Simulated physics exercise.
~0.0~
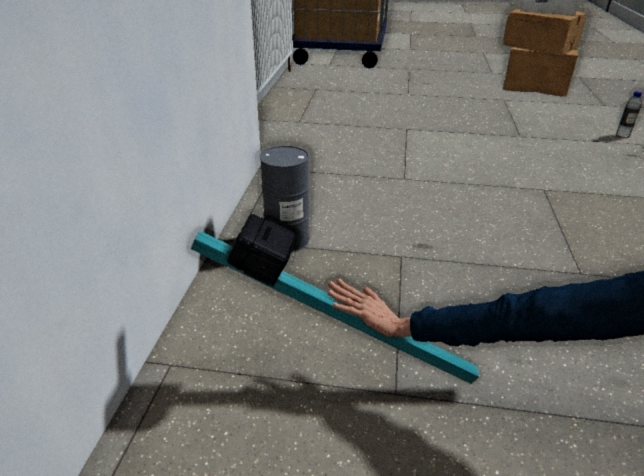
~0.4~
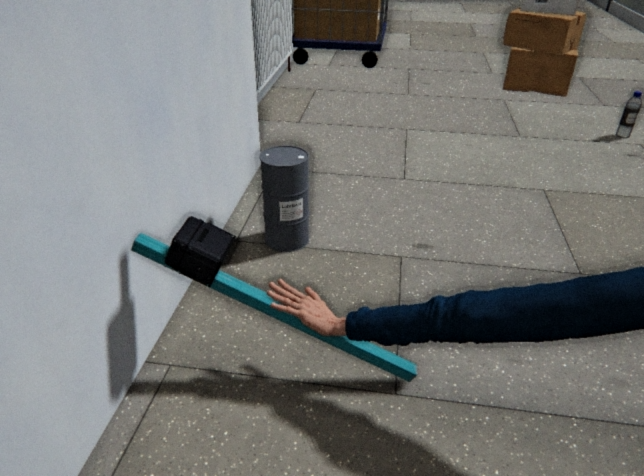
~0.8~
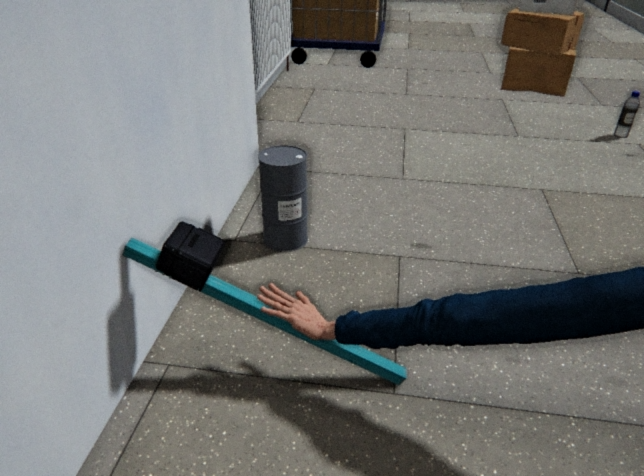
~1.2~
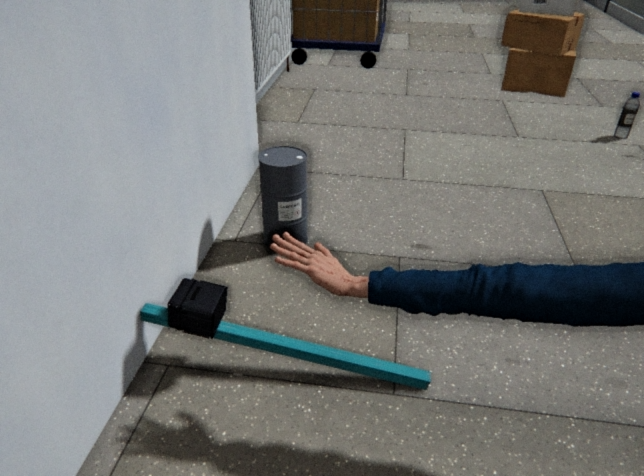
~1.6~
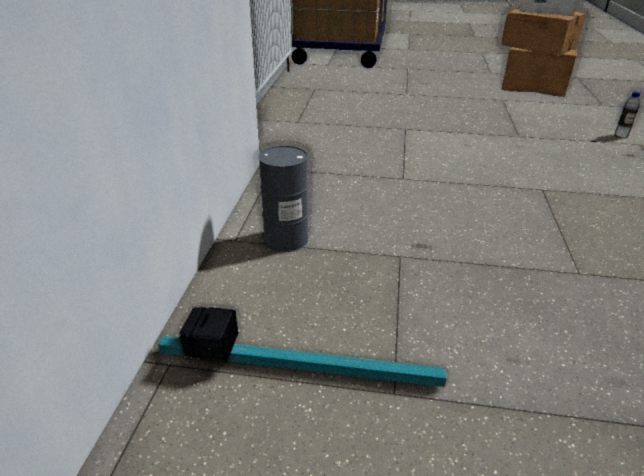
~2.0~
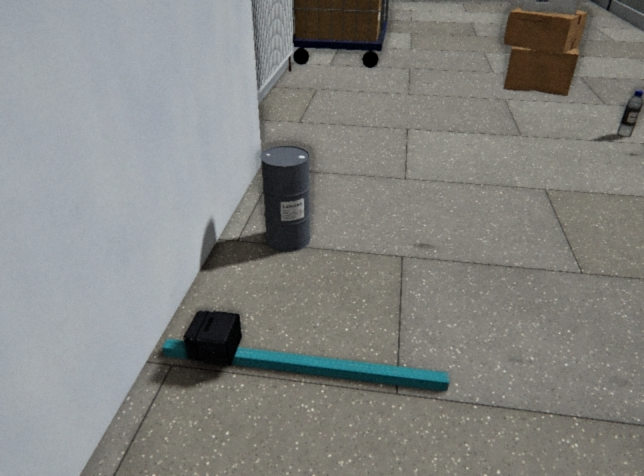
Turquoise pole with a black block on it, leant against a wall by a hand, sliding down to the paving once released.
